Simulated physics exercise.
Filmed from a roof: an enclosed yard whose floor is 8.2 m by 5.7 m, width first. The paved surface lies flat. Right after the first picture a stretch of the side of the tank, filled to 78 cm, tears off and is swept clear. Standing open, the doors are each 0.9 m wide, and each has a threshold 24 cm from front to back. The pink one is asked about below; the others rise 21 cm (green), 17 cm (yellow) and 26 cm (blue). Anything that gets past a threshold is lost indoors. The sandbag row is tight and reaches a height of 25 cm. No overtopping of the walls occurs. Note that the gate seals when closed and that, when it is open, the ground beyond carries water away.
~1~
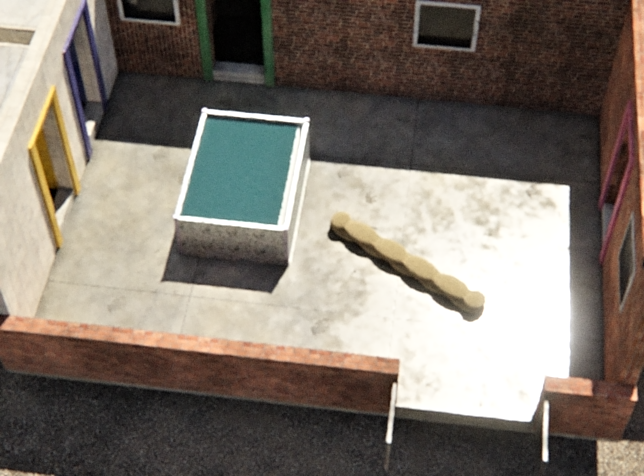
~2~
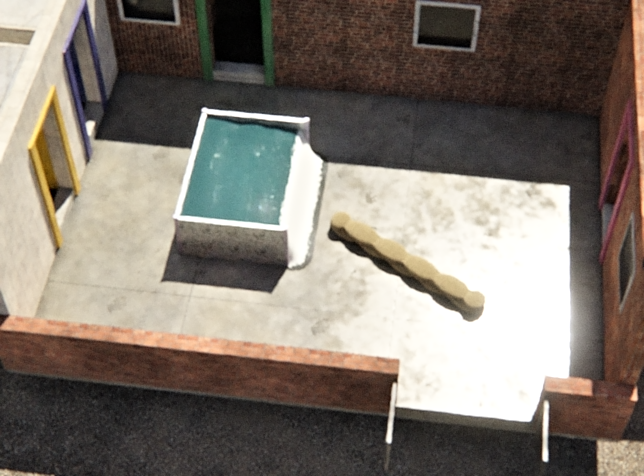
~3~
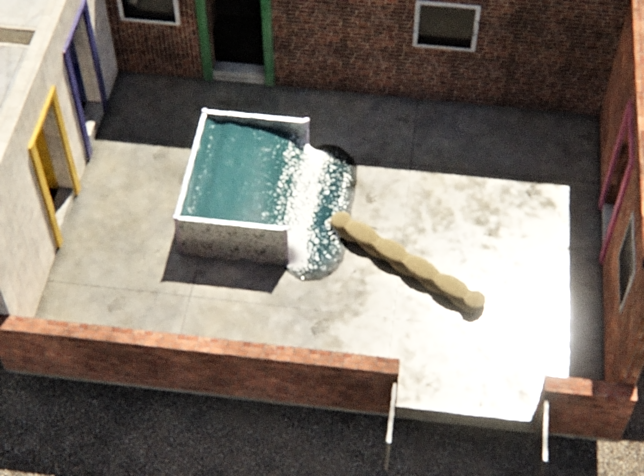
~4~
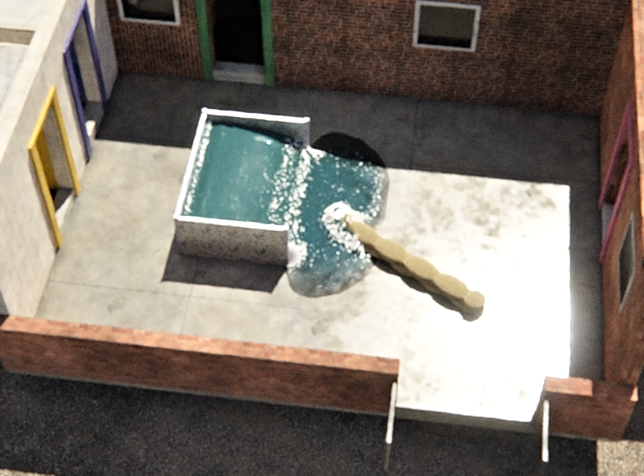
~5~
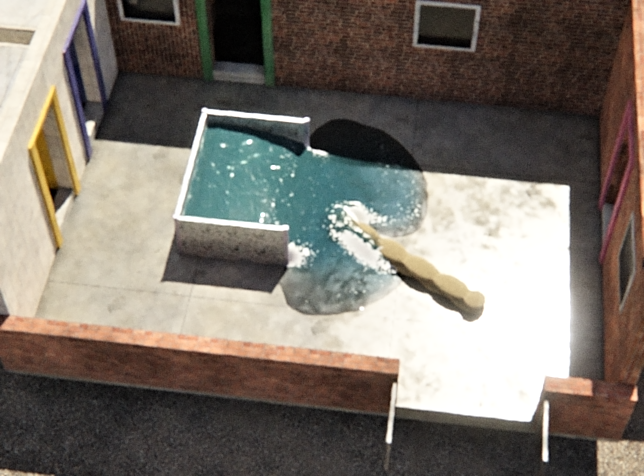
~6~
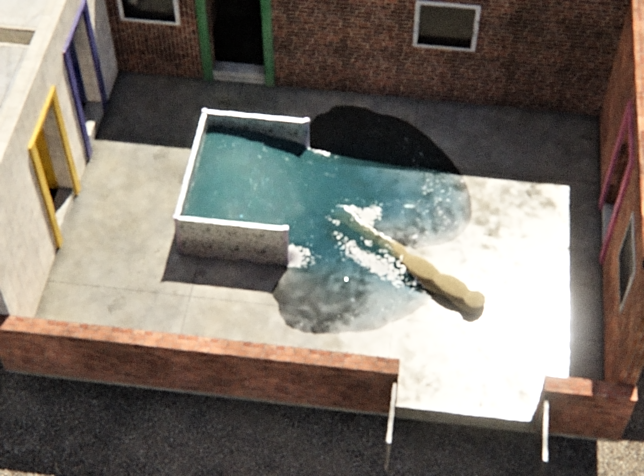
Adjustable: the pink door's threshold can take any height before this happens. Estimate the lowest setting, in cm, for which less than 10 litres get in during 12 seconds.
Around 21 cm.
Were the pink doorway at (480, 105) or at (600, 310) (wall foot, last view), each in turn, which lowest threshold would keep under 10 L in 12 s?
In turn: About 12.5 cm, about 10.5 cm.
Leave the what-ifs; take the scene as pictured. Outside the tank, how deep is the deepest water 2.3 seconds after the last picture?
Up to some 30 cm.
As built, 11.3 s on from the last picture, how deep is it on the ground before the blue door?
The depth there is around 3.5 cm.
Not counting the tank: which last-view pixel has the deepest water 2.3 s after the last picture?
Around pixel (584, 142).
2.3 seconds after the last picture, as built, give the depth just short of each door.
Pink door 18 cm, green door 0 cm, yellow door 0 cm, blue door 0 cm.
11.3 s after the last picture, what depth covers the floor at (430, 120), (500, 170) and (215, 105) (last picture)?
Close to 4, 5 and 2 cm, one after the other.
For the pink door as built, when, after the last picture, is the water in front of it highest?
Around 1.0 s, give or take.
Then, 0.7 s after the last picture water covers 45 % of the floor, deepest (40 cm) near (325, 229); 21 cm at the pink door, 0 litres in over its 19 cm threshold.
Then, 2.3 s after the last picture water covers 55 % of the floor, deepest (30 cm) near (584, 142); 18 cm at the pink door, 16 litres in over its 19 cm threshold.
Then, 11.3 s after the last picture water covers 90 % of the floor, deepest (8 cm) near (562, 140); 4 cm at the pink door, 17 litres in over its 19 cm threshold.
At the pink door as built, the water peaked near 25 cm, 0.9 s after the last picture.
With a threshold of 19 cm, 17 litres would have come in within the 12 s; with 25.5 cm, 0 litres. So under 10 litres takes about 21 cm.
